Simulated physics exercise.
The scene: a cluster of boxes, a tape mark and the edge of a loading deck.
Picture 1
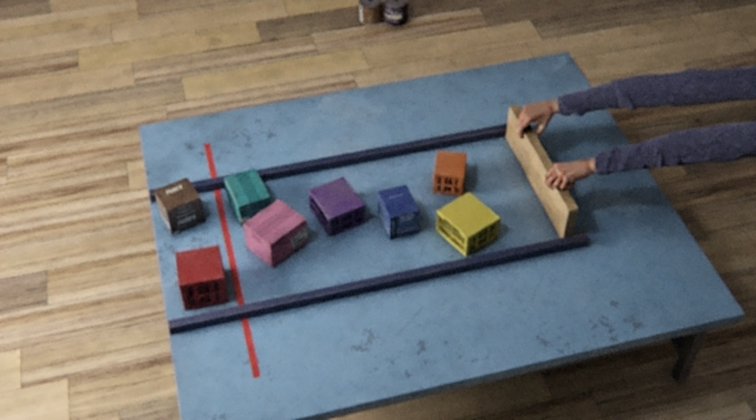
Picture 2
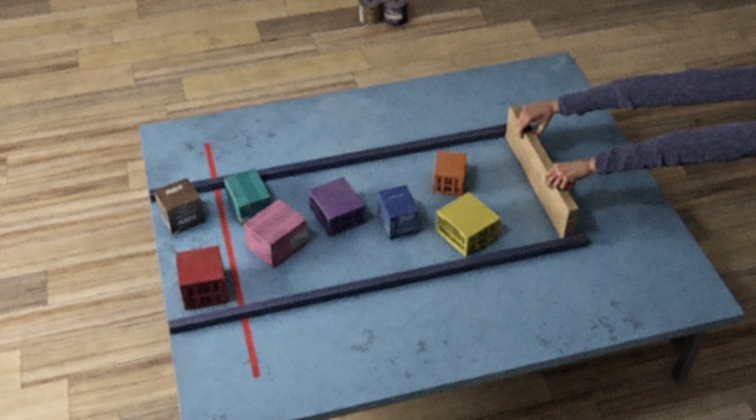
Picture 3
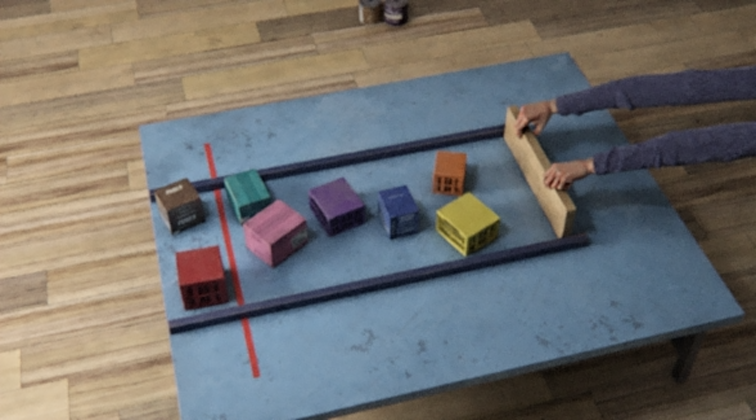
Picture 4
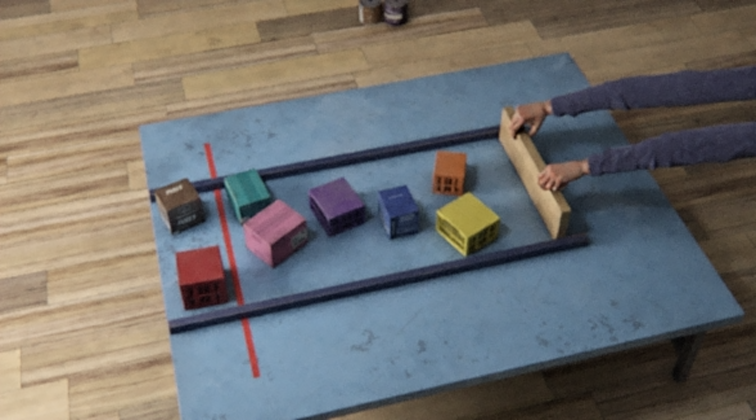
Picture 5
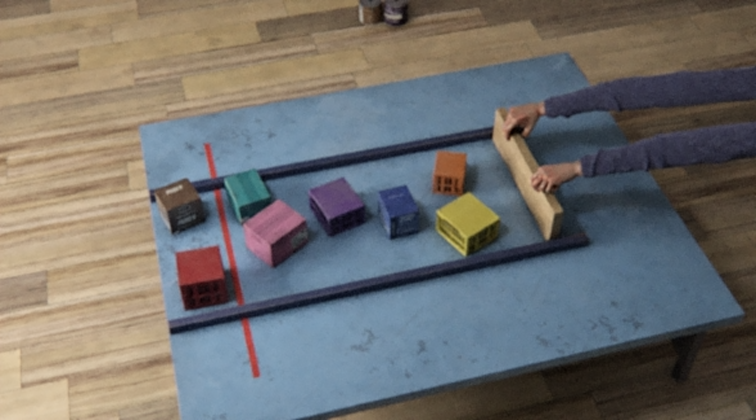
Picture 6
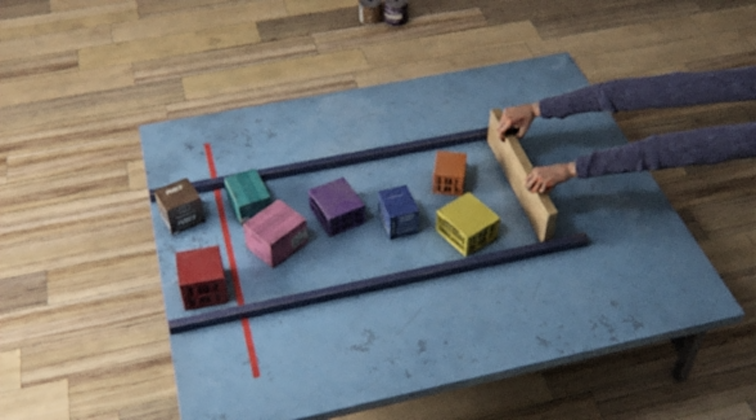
In this clip, two hands slide a wooden plank slightly to the left between dark rails on a blue table, while the colored boxes in front of it, some near a red tape line, stay still.
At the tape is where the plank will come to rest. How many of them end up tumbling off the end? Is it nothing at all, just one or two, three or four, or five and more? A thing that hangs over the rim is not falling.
It is three or four.
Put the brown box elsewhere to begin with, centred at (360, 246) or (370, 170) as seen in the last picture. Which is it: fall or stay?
Result, in order: It is safe; it is safe.
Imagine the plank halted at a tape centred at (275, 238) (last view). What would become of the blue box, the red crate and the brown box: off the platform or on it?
The blue box remains in place; as for the red crate, it does not stay; and the brown box does not stay.
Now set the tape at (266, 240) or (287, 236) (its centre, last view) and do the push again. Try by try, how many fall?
In order, the counts are 2 and 0.
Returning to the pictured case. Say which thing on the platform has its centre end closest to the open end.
It's the purple crate.
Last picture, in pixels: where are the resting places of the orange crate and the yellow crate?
I'd say approximately (208, 220) and then (213, 277).
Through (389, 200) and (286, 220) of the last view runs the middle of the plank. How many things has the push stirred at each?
That makes 4 at the first spot and 8 at the second.
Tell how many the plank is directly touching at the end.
Tally at the end: 2.
Early on, none off yet; brown box at rest near (180, 206); red crate at rest near (202, 278); turquoise parcel at rest near (248, 197).
Finally, the number that fall off is three or four; lost, pink box, turquoise parcel, red crate and brown box.
